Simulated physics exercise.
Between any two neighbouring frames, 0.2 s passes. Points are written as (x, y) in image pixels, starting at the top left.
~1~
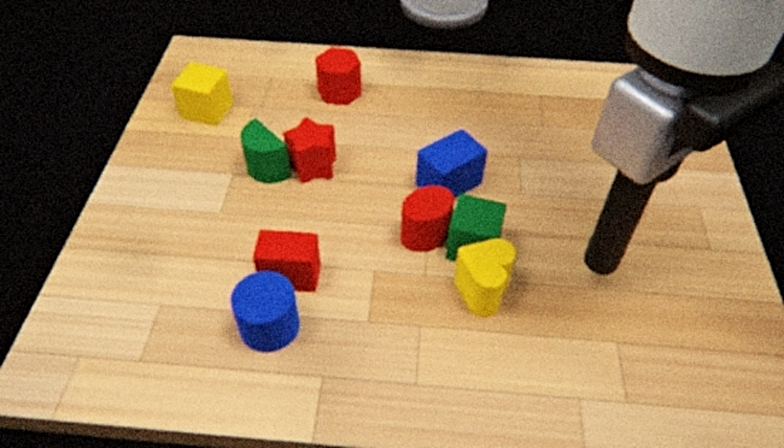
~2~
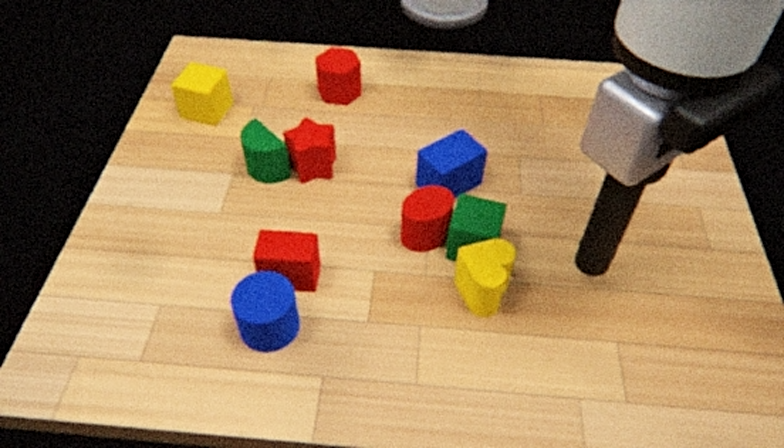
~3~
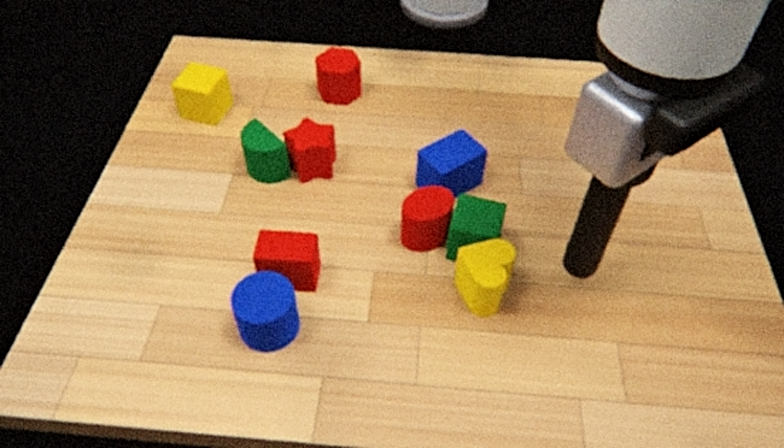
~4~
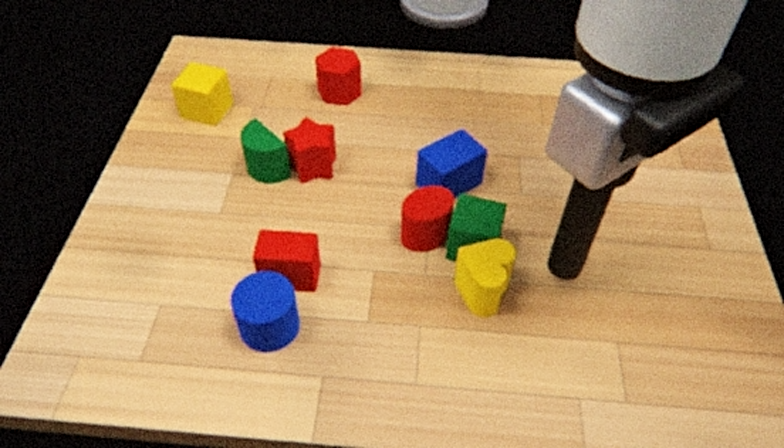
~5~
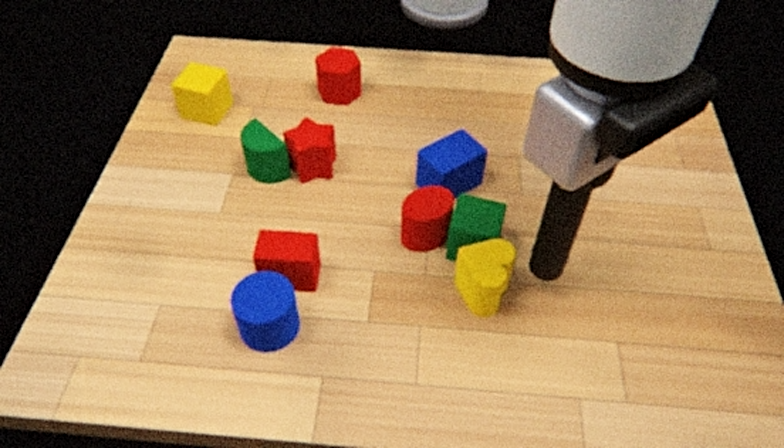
A robot arm with a black rod slid slowly left across the wooden board, drawing close to the yellow heart-shaped block, while all the red, blue, green and yellow blocks stayed still.
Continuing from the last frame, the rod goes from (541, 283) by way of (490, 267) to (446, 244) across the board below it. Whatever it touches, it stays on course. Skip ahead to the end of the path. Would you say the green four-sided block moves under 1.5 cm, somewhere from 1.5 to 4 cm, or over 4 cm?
It moves more than 4 cm.
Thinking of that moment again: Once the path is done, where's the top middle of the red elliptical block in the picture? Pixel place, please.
Its top centre is at about (386, 174).
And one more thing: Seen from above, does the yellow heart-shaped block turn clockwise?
The answer is no.
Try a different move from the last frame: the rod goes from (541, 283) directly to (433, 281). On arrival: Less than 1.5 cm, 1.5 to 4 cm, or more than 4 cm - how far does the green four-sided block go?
Of the three bands, it's under 1.5 cm.
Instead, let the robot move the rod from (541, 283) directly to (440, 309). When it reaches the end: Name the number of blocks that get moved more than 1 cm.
1.
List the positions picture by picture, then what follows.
The first frame shows lower end of the rod at (600, 263), tops of blocks, red elliptical block at (428, 202), blue oblong at (453, 150), green four-sided block at (479, 215), yellow heart-shaped block at (489, 260).
The second frame shows rod at (591, 264), blocks as before.
The third frame shows rod at (579, 266), blocks as before.
The fourth frame shows rod at (564, 267), blocks as before.
The fifth frame shows rod at (546, 268), red elliptical block at (428, 202), blue oblong at (453, 150), green four-sided block at (479, 215), yellow heart-shaped block at (489, 260).
The first path, step by step. Halfway along, rod at (493, 251); red elliptical block at (419, 196), turned 20° anticlockwise; green four-sided block at (468, 207), turned 20° clockwise; yellow heart-shaped block at (469, 261), turned 45° anticlockwise.
At the end, rod at (448, 229); red elliptical block at (386, 174), turned 75° anticlockwise; blue oblong at (451, 145), turned 15° clockwise; green four-sided block at (437, 183), turned 55° clockwise; yellow heart-shaped block at (464, 261), turned 60° anticlockwise.
